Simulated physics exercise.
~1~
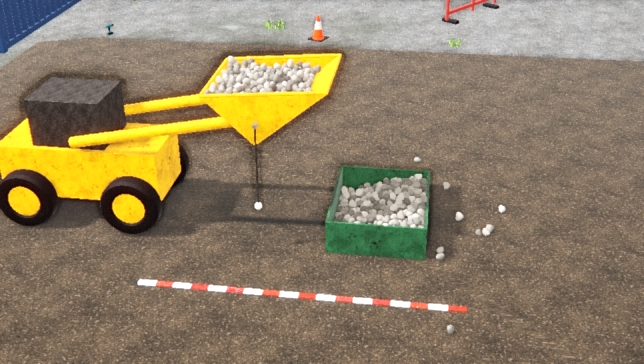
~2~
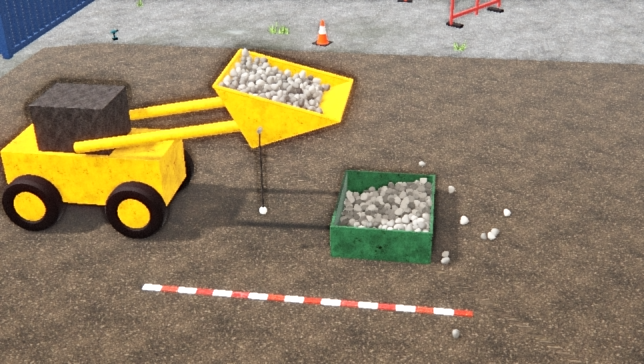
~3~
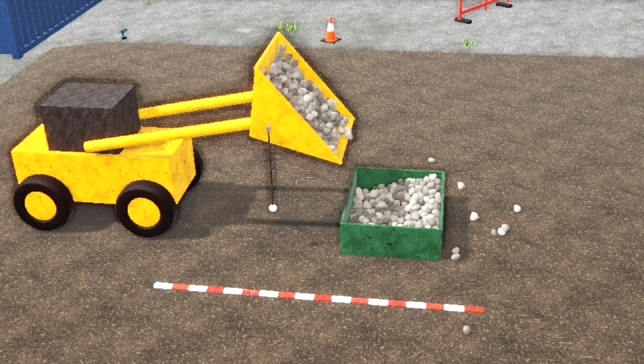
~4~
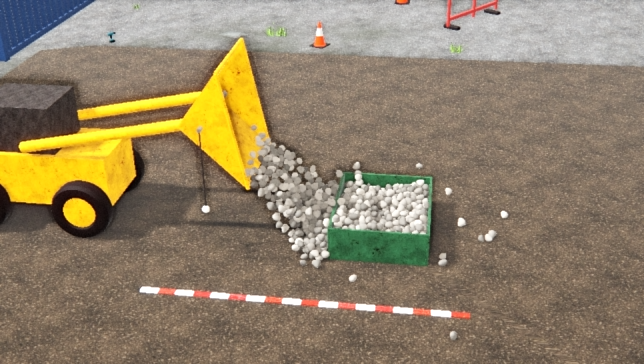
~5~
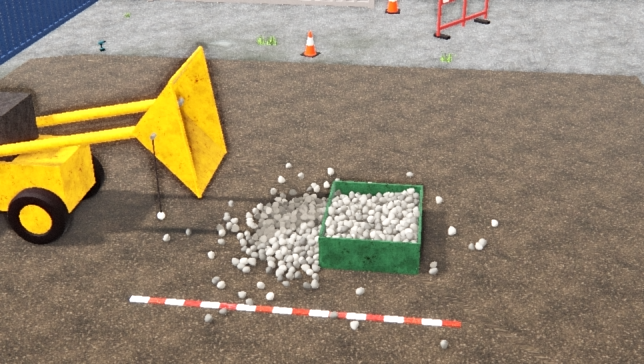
On a patch of brown dirt, a yellow loader tipped its bucket of pale stones toward a green bin while backing away to the left, and many of them spilled on the ground in front, leaving the bucket empty and the bin fuller.
